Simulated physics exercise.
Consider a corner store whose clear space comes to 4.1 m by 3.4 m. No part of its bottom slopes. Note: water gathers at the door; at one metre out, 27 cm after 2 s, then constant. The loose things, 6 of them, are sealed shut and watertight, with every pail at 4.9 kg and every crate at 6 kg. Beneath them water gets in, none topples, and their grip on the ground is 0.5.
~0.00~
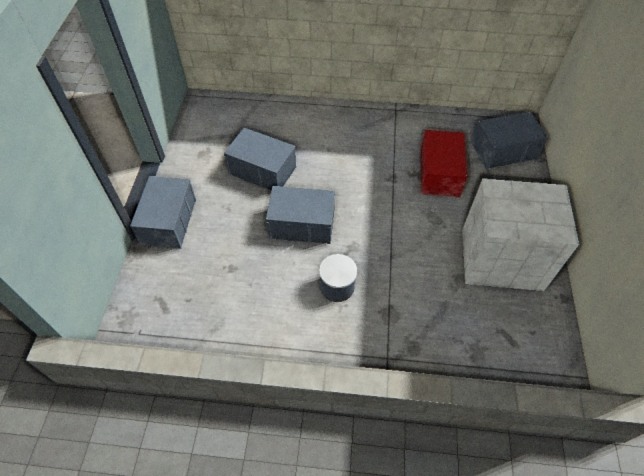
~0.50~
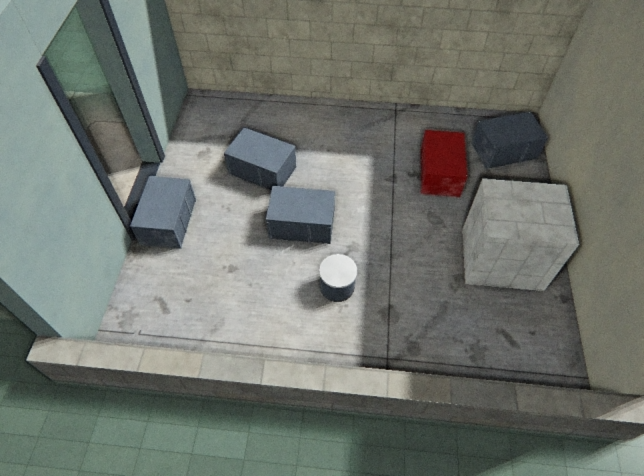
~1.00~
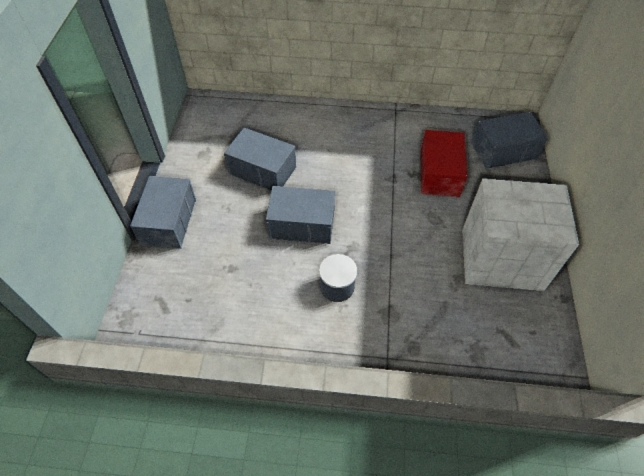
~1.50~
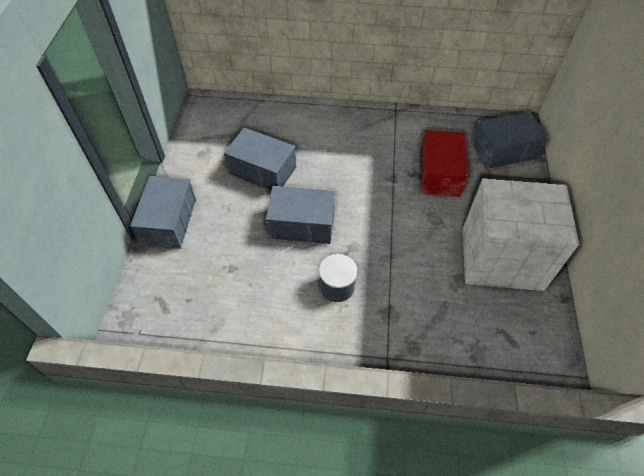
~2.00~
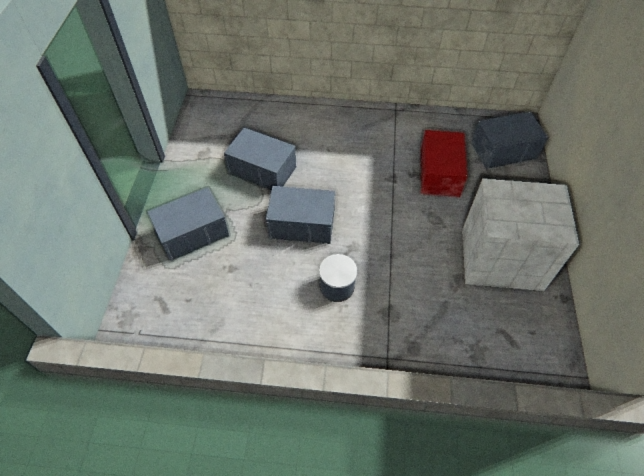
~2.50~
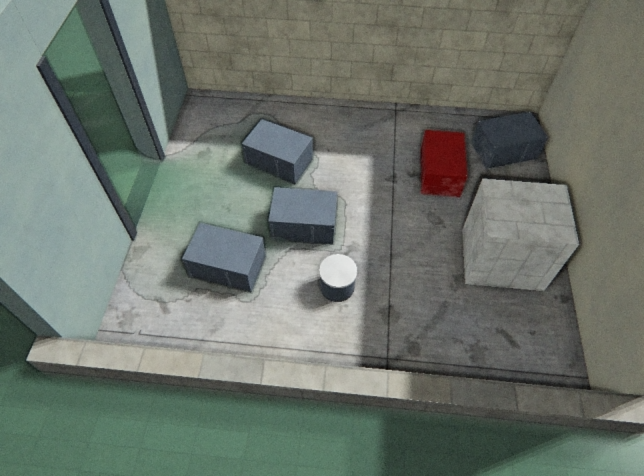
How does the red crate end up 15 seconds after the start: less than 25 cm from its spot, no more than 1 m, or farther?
Watch - it'll glide a little way.
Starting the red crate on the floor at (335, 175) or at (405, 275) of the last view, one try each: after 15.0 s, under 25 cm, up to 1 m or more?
Taking them in order, it is swept well off and then it is swept well off.
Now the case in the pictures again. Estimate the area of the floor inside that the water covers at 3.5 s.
My estimate is roughly 9.5 m2.
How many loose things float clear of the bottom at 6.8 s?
Then: 6.
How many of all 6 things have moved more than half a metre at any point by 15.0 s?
5 of them.
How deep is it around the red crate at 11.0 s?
16 cm, roughly.
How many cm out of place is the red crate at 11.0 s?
Displacement by then near 40 cm.
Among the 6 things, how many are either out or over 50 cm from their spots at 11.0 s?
Result: 4.
After 3.5 s the red crate is near (451, 152), 0.1 m from its start, aground; 2 afloat.
After 6.8 s the red crate is near (529, 188), 0.9 m from its start, afloat; 6 afloat.
After 11.0 s the red crate is near (468, 171), 0.4 m from its start, afloat; 6 afloat.
After 15.0 s the red crate is near (512, 166), 0.6 m from its start, afloat; 6 afloat.
